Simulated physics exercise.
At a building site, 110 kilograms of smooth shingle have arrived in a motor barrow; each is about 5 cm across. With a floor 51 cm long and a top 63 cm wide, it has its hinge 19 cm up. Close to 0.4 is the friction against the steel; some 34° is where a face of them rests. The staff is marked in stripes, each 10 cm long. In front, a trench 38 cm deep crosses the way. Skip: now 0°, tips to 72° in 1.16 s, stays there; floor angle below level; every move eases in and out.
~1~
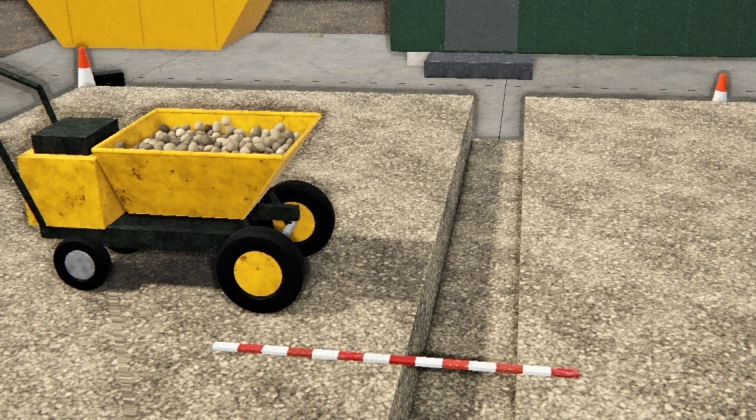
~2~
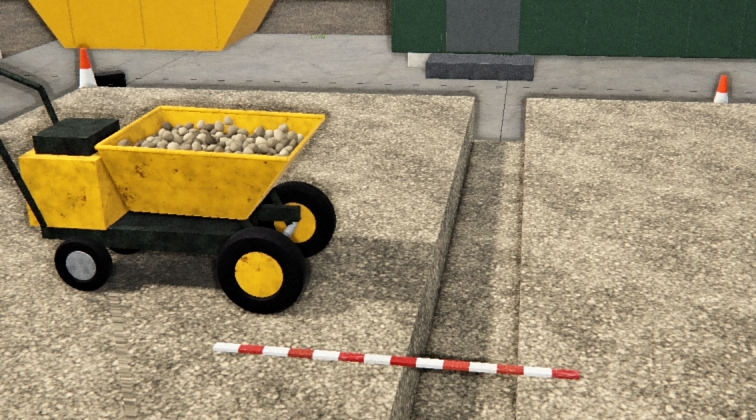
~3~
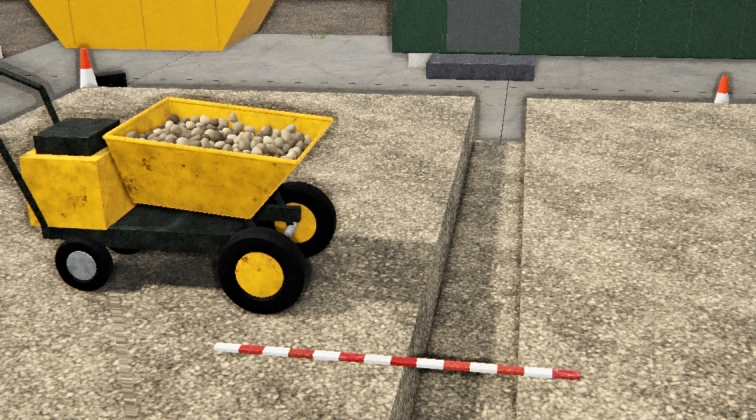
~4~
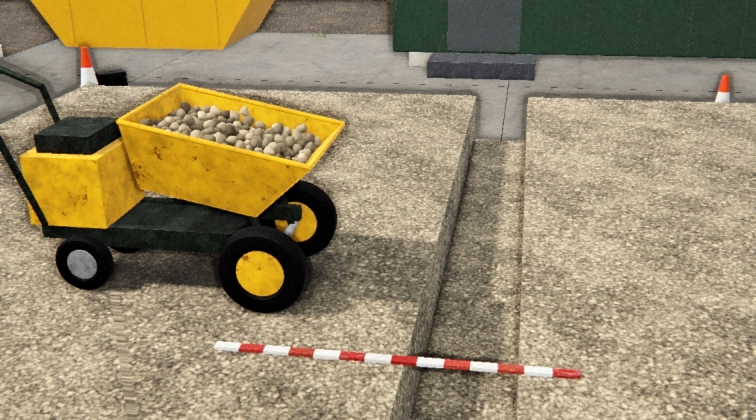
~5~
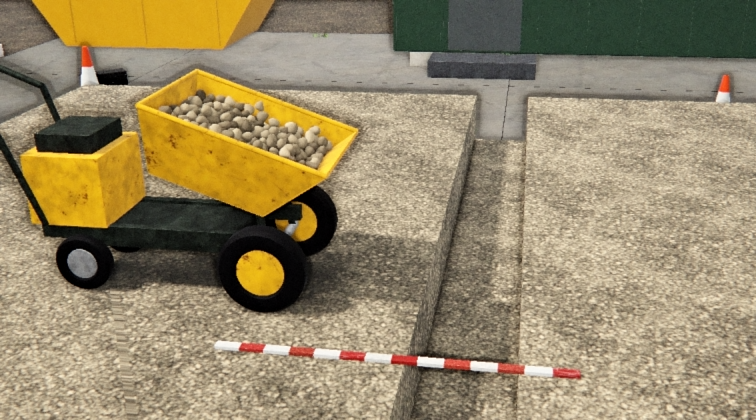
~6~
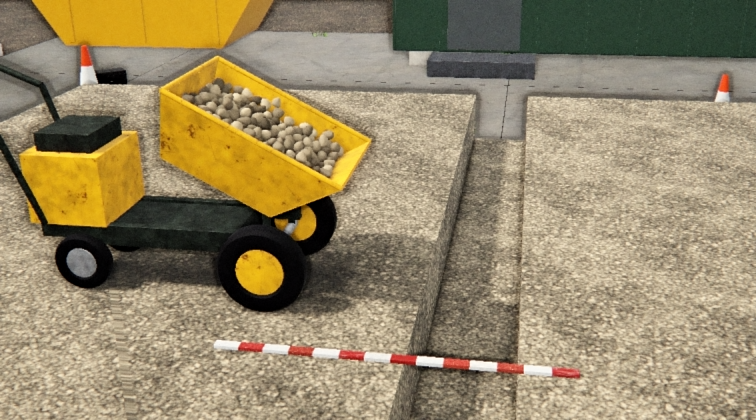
A yellow dumper loaded with rounded stones stood left of a trench, and its skip tilted forward to the right, slowly at first and then more steeply, while the wheels stayed put.
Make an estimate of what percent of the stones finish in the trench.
About 100 percent.
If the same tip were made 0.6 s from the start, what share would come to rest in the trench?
100 %.
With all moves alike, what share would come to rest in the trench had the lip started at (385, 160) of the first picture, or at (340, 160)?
The first start gives about 35 per cent, the second about 85.
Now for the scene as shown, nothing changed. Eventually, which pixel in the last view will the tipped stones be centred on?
Resting centre: About (473, 352).
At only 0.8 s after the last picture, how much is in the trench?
By then, around 45 percent.
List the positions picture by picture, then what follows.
The skip is at 0°, its lip at (283, 158); the top of the load is at (220, 133), in the first frame.
The skip is at 1°, its lip at (288, 160); the top of the load is at (201, 135), in the second frame.
Lip at (297, 163), floor tilted 5°, highest stones at (191, 128), in the third frame.
The skip is at 12°, its lip at (311, 168); the top of the load is at (189, 118), in the fourth frame.
The skip is at 19°, its lip at (326, 177); the top of the load is at (199, 103), in the fifth frame.
Lip at (341, 189), floor tilted 28°, highest stones at (214, 90), in the sixth frame.
Then, 0.4 s after the last picture the floor is at 61°, 100 % in the skip; the foremost stones are at (391, 219).
Then, 0.8 s after the last picture the floor is at 72°, 53 % in the skip, 4 % short of the trench, 43 % in the trench; the foremost stones are at (511, 351).
Then, 1.1 s after the last picture the floor is at 72°, 18 % in the skip, 3 % short of the trench, 78 % in the trench; the foremost stones are at (513, 348).
Then, 3.1 s after the last picture the floor is at 72°, 0 % in the skip, 100 % in the trench; the foremost stones are at (513, 346).
